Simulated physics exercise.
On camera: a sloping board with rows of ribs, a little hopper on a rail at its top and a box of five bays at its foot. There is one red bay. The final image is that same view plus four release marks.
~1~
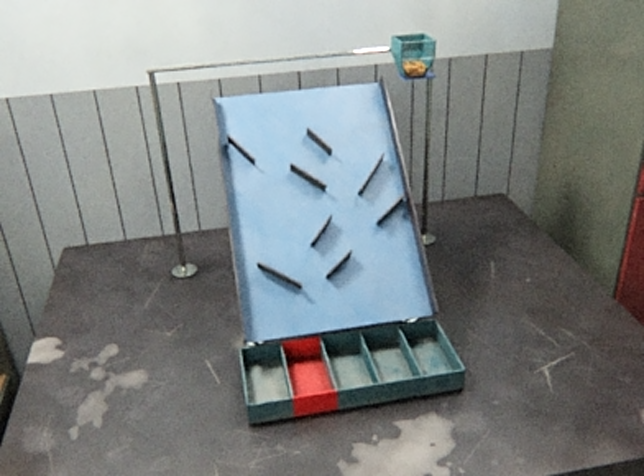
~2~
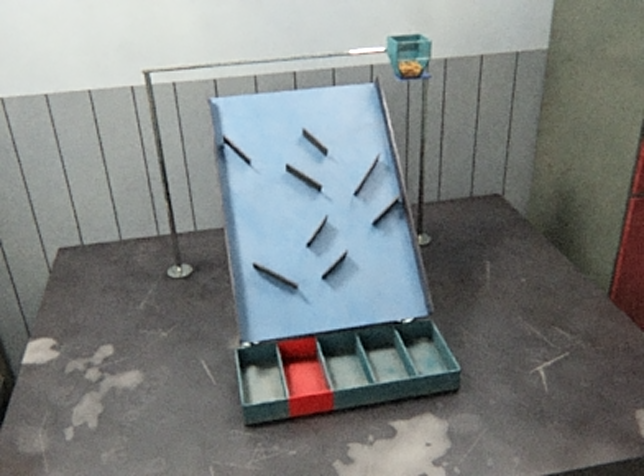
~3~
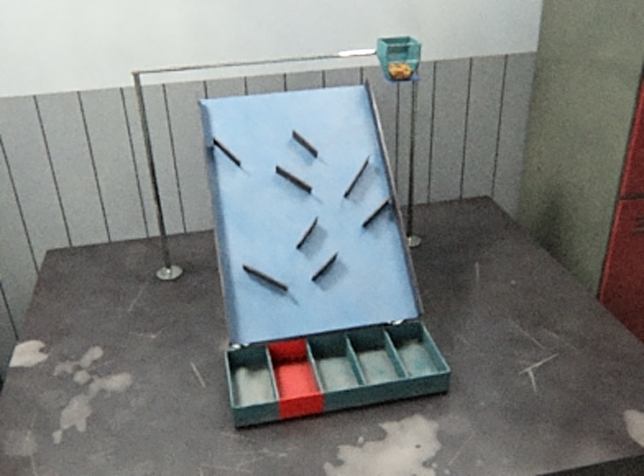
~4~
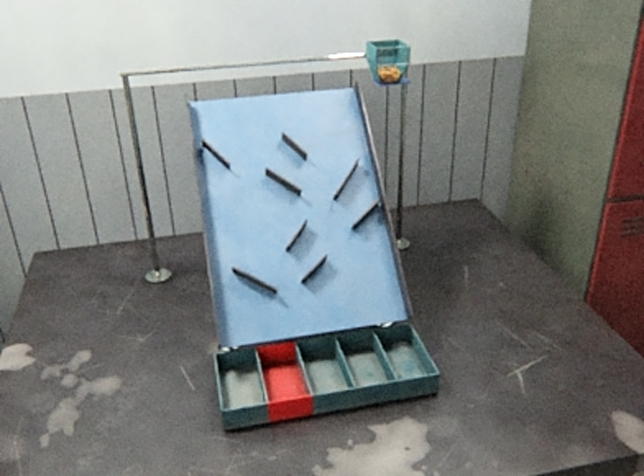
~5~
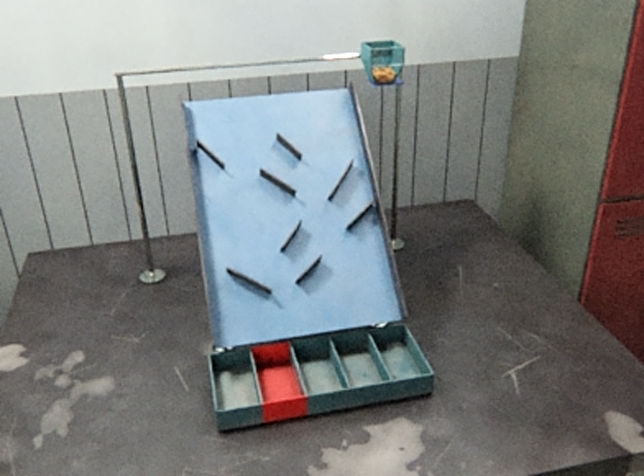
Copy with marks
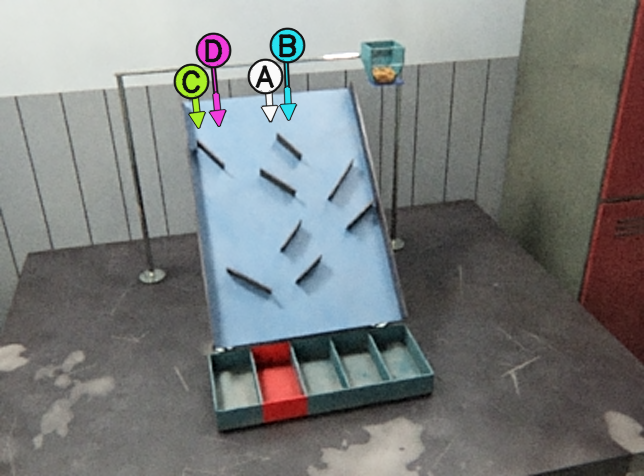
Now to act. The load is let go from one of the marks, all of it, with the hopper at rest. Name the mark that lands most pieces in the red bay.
Take B.
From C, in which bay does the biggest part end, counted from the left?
The third.
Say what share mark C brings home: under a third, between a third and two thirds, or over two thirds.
It is under a third.
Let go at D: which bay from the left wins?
The third from the left.
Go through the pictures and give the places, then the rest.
In the first frame, hopper at (414, 67), round wooden beads, door shut.
In the second frame, ribs (224, 135) to (250, 159), (303, 128) to (328, 150), (286, 163) to (323, 186).
In the third frame, ribs (346, 192) to (370, 155), (298, 244) to (317, 217), (365, 222) to (390, 196).
In the fourth frame, ribs (232, 266) to (278, 290), (303, 279) to (327, 254).
In the fifth frame, red bay at (285, 408), number 2 of 5 from the left.
On the marked copy, mark A meets the board at (270, 115); mark B meets the board at (288, 114); mark C meets the board at (198, 122); mark D meets the board at (218, 120).
With A, a small part in the red bay, most in other bays, a small part outside the box.
With B, about a third in the red bay, about half in other bays, a small part outside the box.
With C, a small part in the red bay, most in other bays, a small part outside the box.
With D, a small part in the red bay, most in other bays, a small part outside the box.
